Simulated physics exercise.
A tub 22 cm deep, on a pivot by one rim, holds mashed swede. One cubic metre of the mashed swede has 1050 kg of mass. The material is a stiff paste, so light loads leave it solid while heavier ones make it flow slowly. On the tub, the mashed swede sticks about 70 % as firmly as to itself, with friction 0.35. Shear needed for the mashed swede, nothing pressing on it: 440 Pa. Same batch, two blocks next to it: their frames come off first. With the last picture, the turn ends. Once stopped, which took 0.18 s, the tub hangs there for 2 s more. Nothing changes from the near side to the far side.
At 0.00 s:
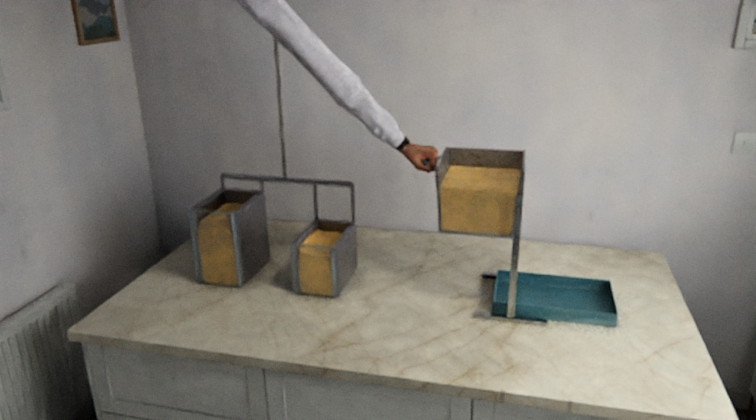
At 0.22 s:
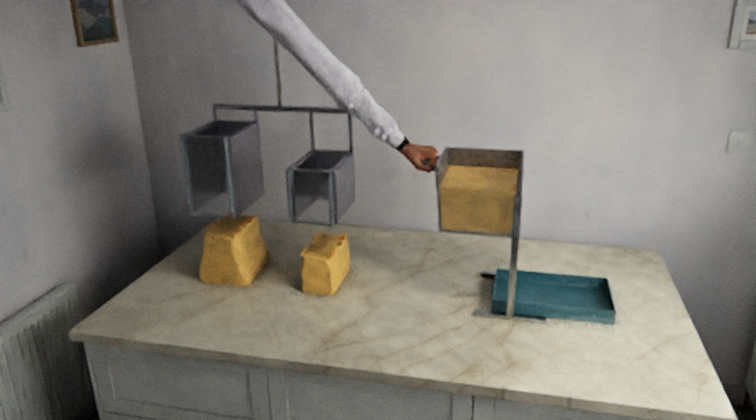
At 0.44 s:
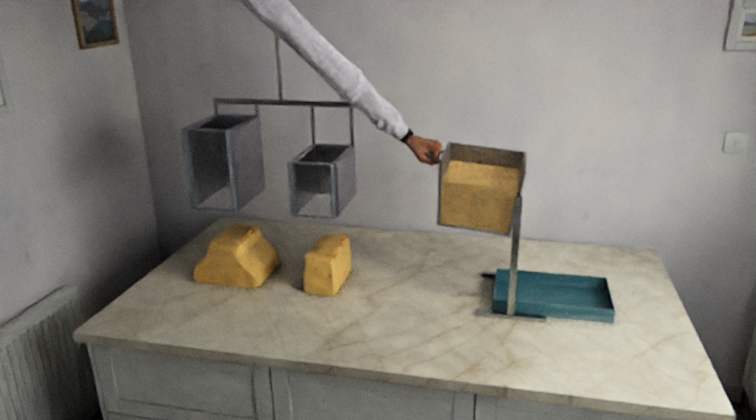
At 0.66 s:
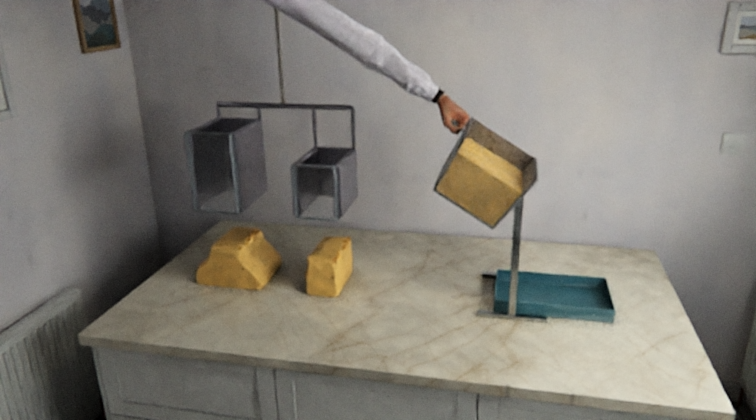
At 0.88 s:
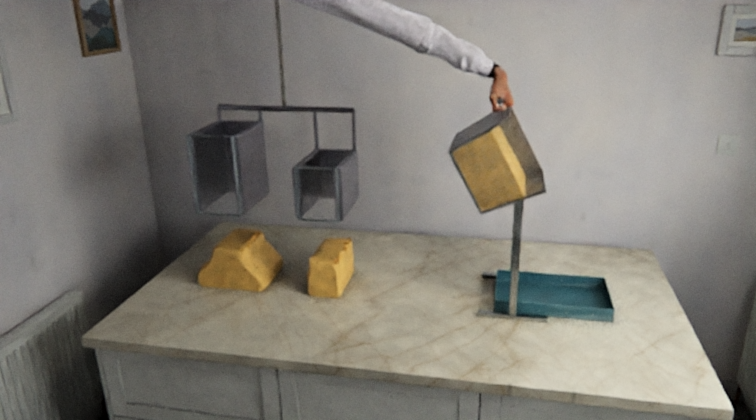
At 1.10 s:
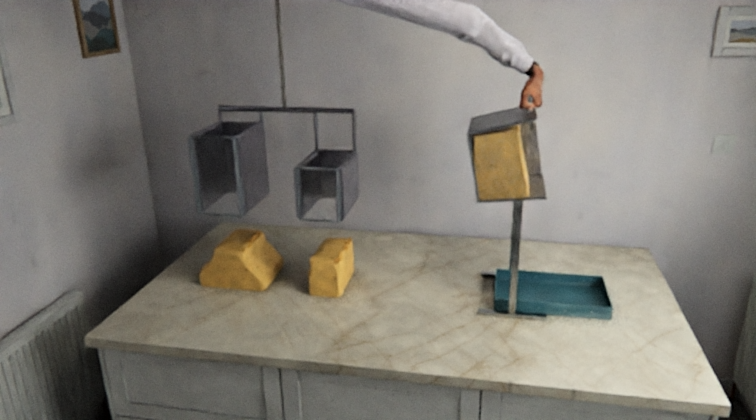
On a pale marble-topped counter, two open metal moulds lift off a pair of yellow blocks, and the left block slumps lower and wider while the right keeps its shape. Then a hand tilts a tub of the same yellow mash steeply rightward above a teal tray.
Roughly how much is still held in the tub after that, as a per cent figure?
The amount still held in the tub is about 99 per cent.
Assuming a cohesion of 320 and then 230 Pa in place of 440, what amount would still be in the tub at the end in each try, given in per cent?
In that order: 70 %, 60 %.
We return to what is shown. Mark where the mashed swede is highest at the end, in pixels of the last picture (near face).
The highest point sits at around (536, 147).
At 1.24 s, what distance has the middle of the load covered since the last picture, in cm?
Close to 2 centimetres.
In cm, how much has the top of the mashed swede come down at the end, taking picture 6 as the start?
Some 5 cm.
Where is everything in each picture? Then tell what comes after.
In the first picture, handle-side rim at (438, 167), tilt 0 degrees; crest of the mashed swede at (443, 187); block heights 25 cm, 16 cm (left to right).
In the second picture, handle-side rim at (438, 167), tilt 0 degrees; crest of the mashed swede at (443, 186); block heights 21 cm, 16 cm (left to right).
In the third picture, handle-side rim at (442, 161), tilt 5 degrees; crest of the mashed swede at (447, 181); block heights 17 cm, 16 cm (left to right).
In the fourth picture, handle-side rim at (468, 135), tilt 32 degrees; crest of the mashed swede at (461, 155); block heights 17 cm, 16 cm (left to right).
In the fifth picture, handle-side rim at (510, 119), tilt 62 degrees; crest of the mashed swede at (490, 133); block heights 17 cm, 16 cm (left to right).
In the sixth picture, handle-side rim at (537, 120), tilt 79 degrees; crest of the mashed swede at (515, 131); block heights 17 cm, 16 cm (left to right).
After 1.24 s, the tub is at 79 degrees and holds 100 %.
After 1.41 s, the tub is at 79 degrees and holds 100 %.
After 1.58 s, the tub is at 79 degrees and holds 99 %.
After 1.75 s, the tub is at 79 degrees and holds 99 %.
After 3.10 s, the tub is at 79 degrees and holds 99 %.
